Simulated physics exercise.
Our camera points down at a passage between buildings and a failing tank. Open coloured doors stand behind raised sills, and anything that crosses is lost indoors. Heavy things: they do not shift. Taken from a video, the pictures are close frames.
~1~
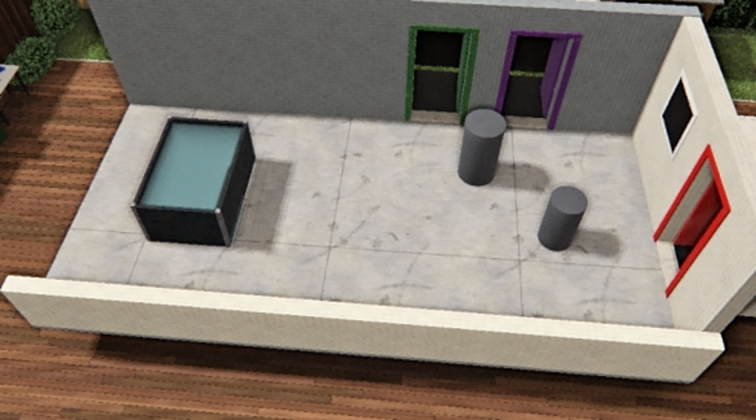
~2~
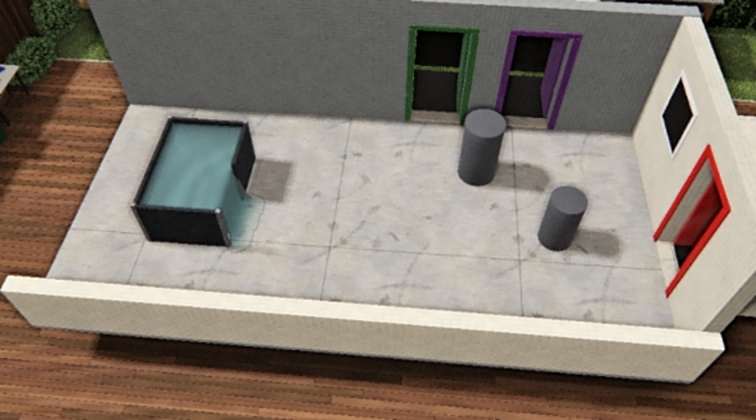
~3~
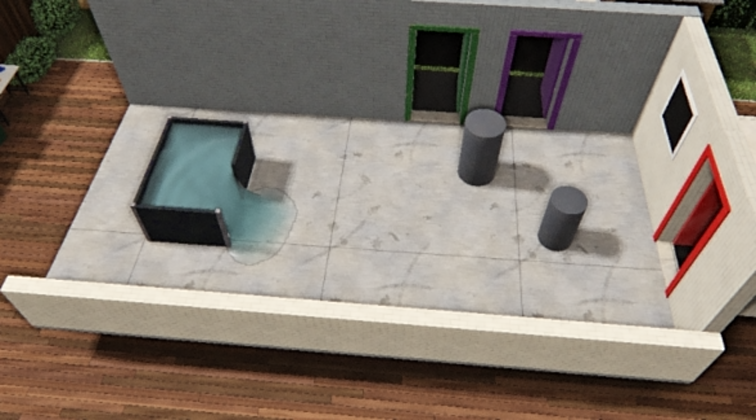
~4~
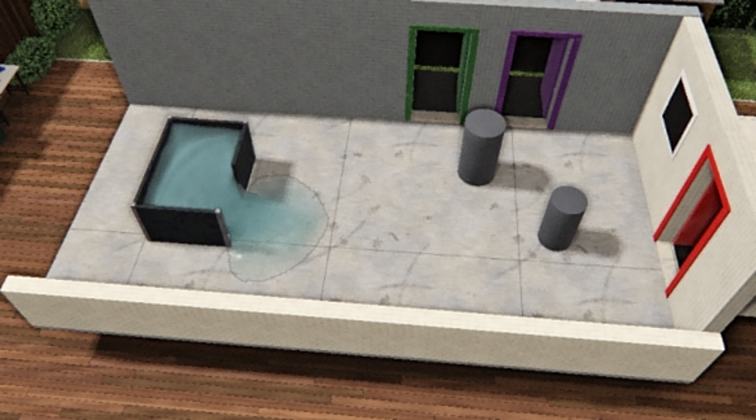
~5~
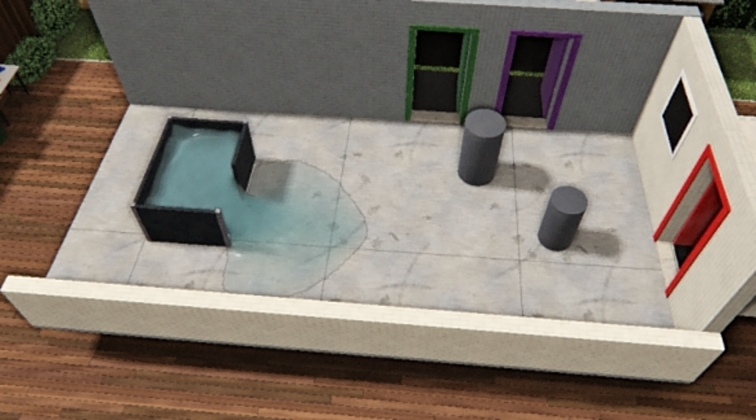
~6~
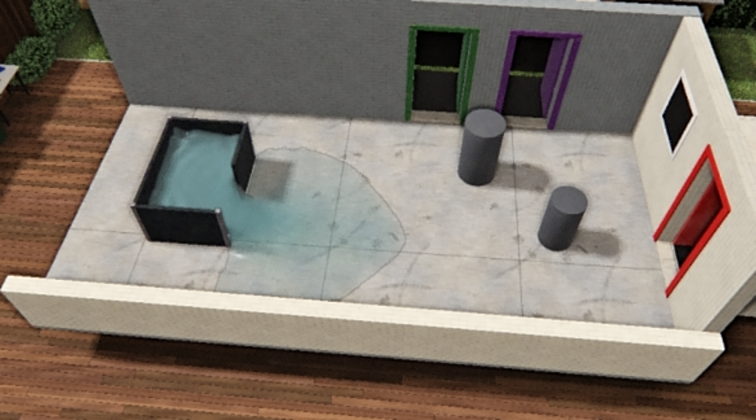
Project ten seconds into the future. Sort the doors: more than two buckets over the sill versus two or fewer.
Sorted by door: Purple door - more than two; green door - more than two; red door - more than two.
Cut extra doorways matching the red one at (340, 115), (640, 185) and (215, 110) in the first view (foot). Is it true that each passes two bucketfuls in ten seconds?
Well, the first one doesn't reach it, the next overshoots, and the last doesn't reach it.
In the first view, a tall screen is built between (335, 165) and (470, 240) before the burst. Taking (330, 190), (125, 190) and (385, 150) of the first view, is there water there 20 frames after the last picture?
Submerged, spared, then spared.
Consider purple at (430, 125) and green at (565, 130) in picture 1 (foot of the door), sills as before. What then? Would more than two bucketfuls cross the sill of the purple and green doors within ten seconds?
Door by door: Purple tops the limit, green tops the limit.
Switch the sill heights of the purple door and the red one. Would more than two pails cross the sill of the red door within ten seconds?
One by one, the red door simply receives more.
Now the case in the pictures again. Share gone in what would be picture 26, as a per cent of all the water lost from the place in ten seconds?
Somewhere around 15 per cent, I'd say.
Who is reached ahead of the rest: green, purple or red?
My pick is the green-painted one.
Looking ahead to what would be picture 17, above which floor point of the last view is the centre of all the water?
Centre of mass: Roughly (329, 227).
A moment on, water covers 40 % of the floor; the purple door not reached, the green door not reached, the red door not reached.
Next, water covers 55 % of the floor; the purple door not reached, the green door wet at the sill, nothing in, the red door not reached.
Then, water covers 65 % of the floor; the purple door under two buckets in, the green door under two buckets in, the red door under two buckets in.
Later, water covers 70 % of the floor; the purple door under two buckets in, the green door over two buckets in, the red door far over two buckets in.
In the end, water covers 80 % of the floor; the purple door over two buckets in, the green door over two buckets in, the red door far over two buckets in.
